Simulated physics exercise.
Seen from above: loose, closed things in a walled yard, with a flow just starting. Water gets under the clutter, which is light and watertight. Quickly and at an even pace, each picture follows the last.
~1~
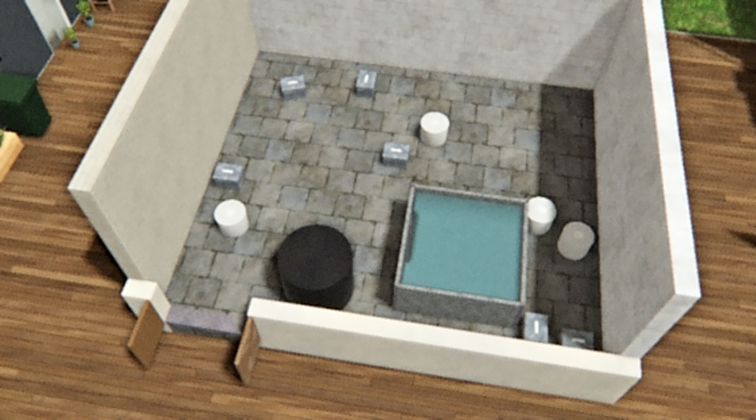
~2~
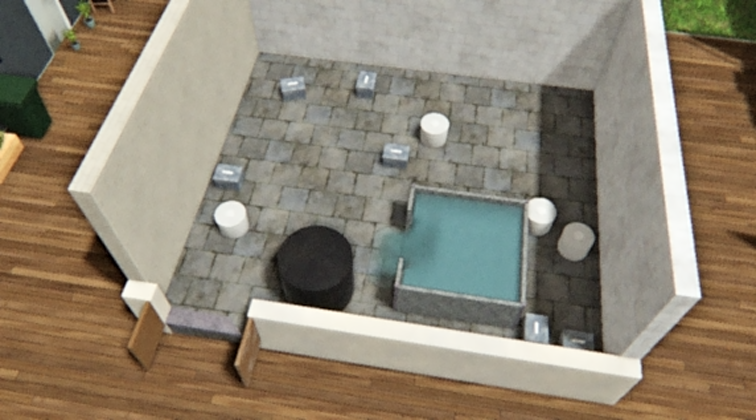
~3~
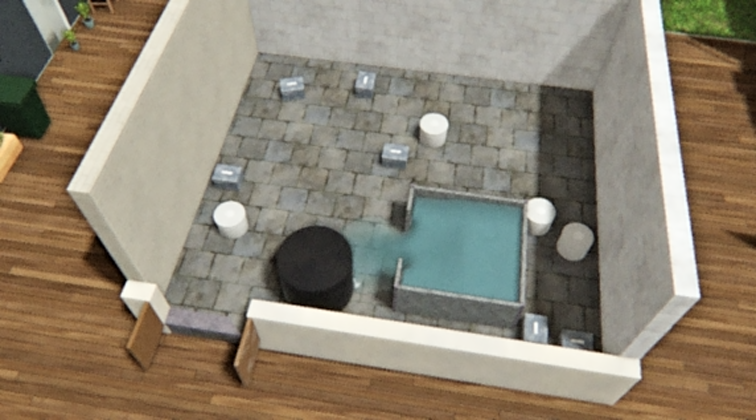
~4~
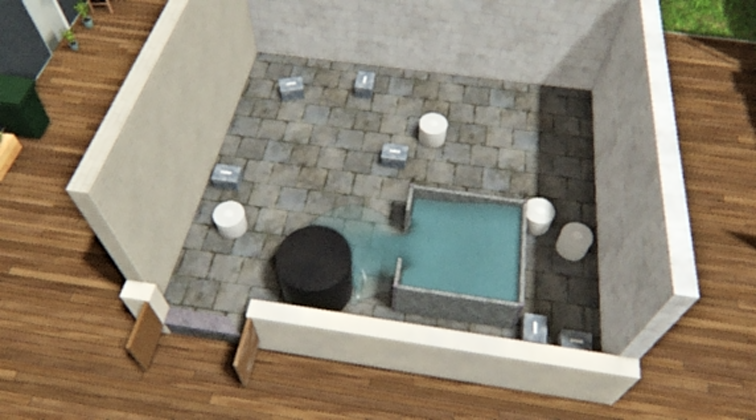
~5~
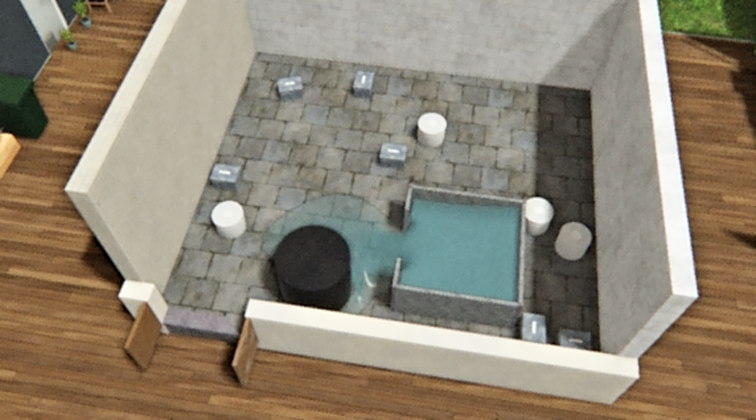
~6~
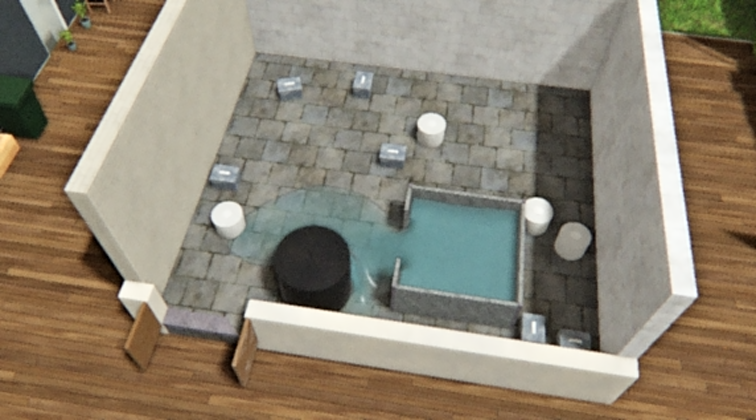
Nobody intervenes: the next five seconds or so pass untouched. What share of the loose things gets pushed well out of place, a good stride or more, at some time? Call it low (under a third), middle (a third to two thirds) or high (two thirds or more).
Middle.
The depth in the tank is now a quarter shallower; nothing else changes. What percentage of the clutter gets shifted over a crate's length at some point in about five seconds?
Close to 50 %.
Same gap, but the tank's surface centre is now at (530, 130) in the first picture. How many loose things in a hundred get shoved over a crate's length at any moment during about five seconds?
I'd put it close to 60 percent.
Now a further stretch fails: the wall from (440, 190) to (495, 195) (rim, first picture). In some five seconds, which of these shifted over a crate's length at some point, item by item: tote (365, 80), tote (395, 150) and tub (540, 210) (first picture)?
Lab note - in sequence: Made it that far; made it that far; never that far.
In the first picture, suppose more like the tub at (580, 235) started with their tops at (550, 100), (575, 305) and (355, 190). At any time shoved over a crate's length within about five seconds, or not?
Stays put, stays put, shoved clear.
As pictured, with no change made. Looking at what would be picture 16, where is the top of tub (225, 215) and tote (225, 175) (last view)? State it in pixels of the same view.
My guess: Roughly (198, 231), then roughly (234, 111).
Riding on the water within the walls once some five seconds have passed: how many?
Tally: 3.
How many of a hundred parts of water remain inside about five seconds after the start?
It works out at roughly 92 percent.
A moment on, 0 of 10 are well off their spots; 0 afloat.
Next, 1 of 10 are well off their spots; 1 afloat.
Later, 3 of 10 are well off their spots; 3 afloat.
In the end, 6 of 10 are well off their spots, and 6 have been at some point; 3 afloat.
